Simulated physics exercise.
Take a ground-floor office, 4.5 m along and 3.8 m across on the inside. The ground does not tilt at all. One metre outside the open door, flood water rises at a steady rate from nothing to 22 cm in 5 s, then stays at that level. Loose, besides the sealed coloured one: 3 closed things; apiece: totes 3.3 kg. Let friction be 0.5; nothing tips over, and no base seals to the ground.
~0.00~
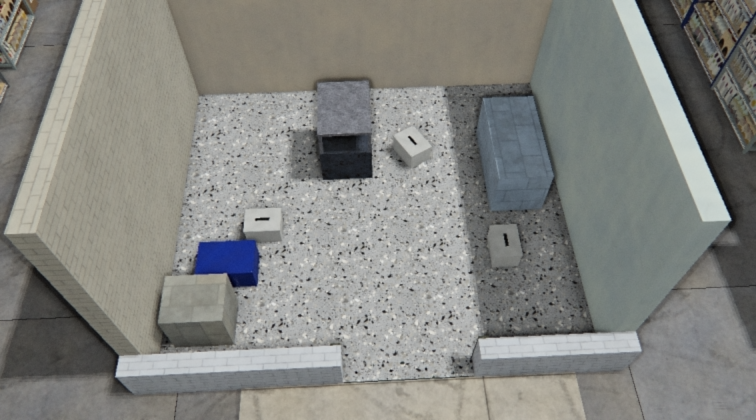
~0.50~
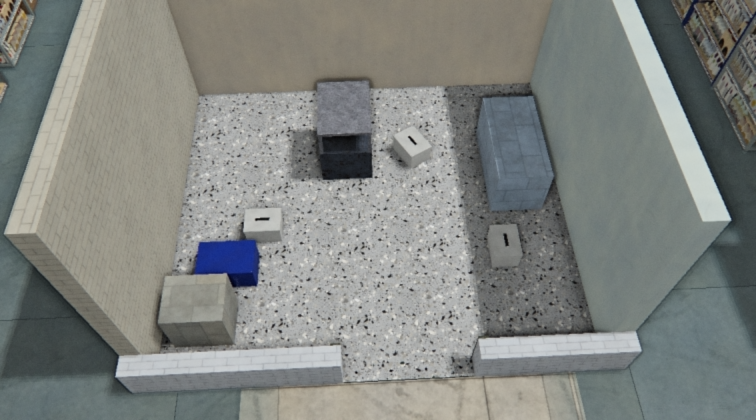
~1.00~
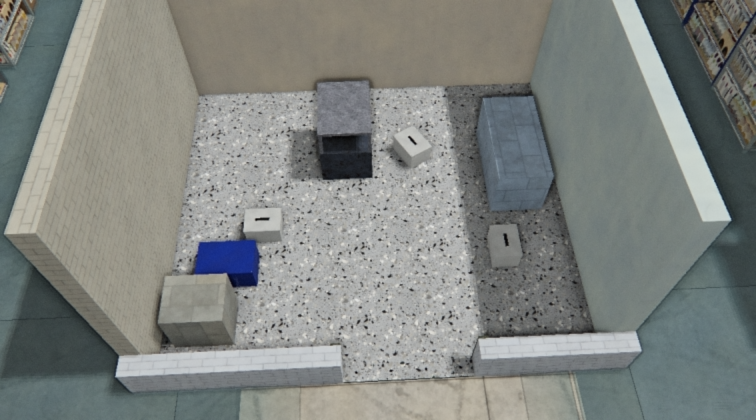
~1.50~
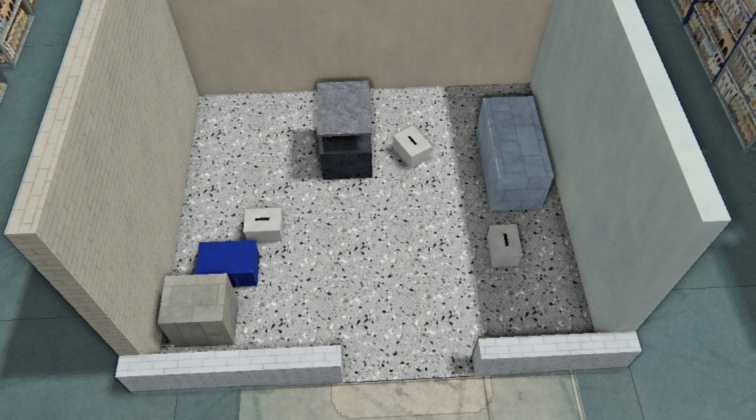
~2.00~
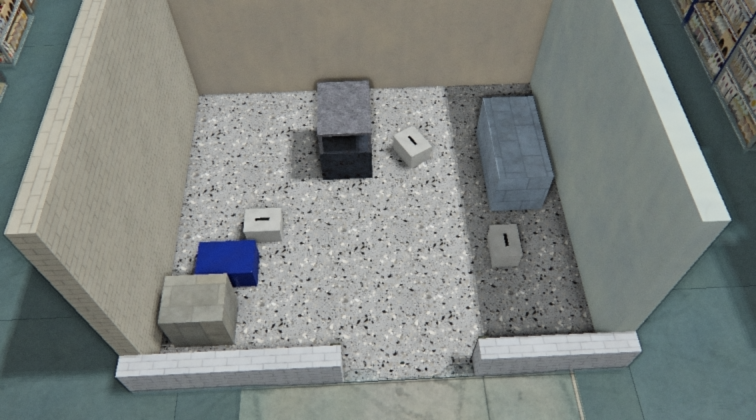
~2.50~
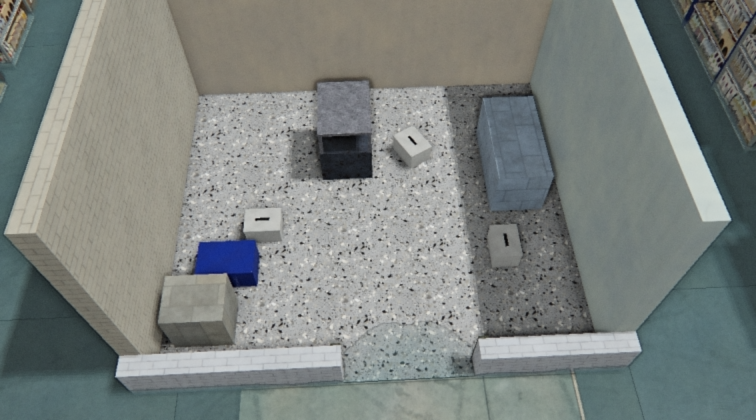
A roofless room with pale walls and a speckled floor is seen from high above its front opening by a still camera. A blue box and a grey block sit at left, a dark grey-topped unit at the back, a blue-grey block at right, and three small whitish boxes between them. Outside, the grey ground turns blue-green as shallow water spreads, then a thin sheet creeps through the opening, while the objects stay put.
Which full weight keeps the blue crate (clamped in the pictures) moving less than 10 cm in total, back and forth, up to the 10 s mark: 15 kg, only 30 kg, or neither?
15 kg already does it.
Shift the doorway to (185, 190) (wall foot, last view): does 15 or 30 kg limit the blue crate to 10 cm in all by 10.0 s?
Short version: The light mass is sufficient.
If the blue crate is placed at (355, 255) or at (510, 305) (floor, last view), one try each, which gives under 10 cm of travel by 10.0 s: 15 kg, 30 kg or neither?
Taking them in turn, neither mass keeps it, and the lighter mass keeps it.
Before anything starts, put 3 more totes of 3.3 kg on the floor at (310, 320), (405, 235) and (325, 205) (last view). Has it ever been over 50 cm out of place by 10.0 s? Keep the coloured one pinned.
Result, in order - falls shy; exceeds it; exceeds it.
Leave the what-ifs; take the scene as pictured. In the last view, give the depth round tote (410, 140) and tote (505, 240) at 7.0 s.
Close to 12 and 4 centimetres.
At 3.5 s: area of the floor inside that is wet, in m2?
About 2.0 m2.
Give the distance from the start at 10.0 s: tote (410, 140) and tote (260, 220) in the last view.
One is off by 120 cm, the other by 80 cm, in the order asked.
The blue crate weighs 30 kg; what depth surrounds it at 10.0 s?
Depth: Approx. 5 cm.
After 3.5 s the blue crate would be 0 cm from its start with 15 kg and 0 cm from its start with 30 kg; 0 cm of water round it then.
After 4.5 s the blue crate would be 0 cm from its start with 15 kg and 0 cm from its start with 30 kg; 0 cm of water round it then.
After 7.0 s the blue crate would be 0 cm from its start with 15 kg and 0 cm from its start with 30 kg; 2 cm of water round it then.
After 10.0 s the blue crate would be 0 cm from its start with 15 kg and 0 cm from its start with 30 kg; 5 cm of water round it then.
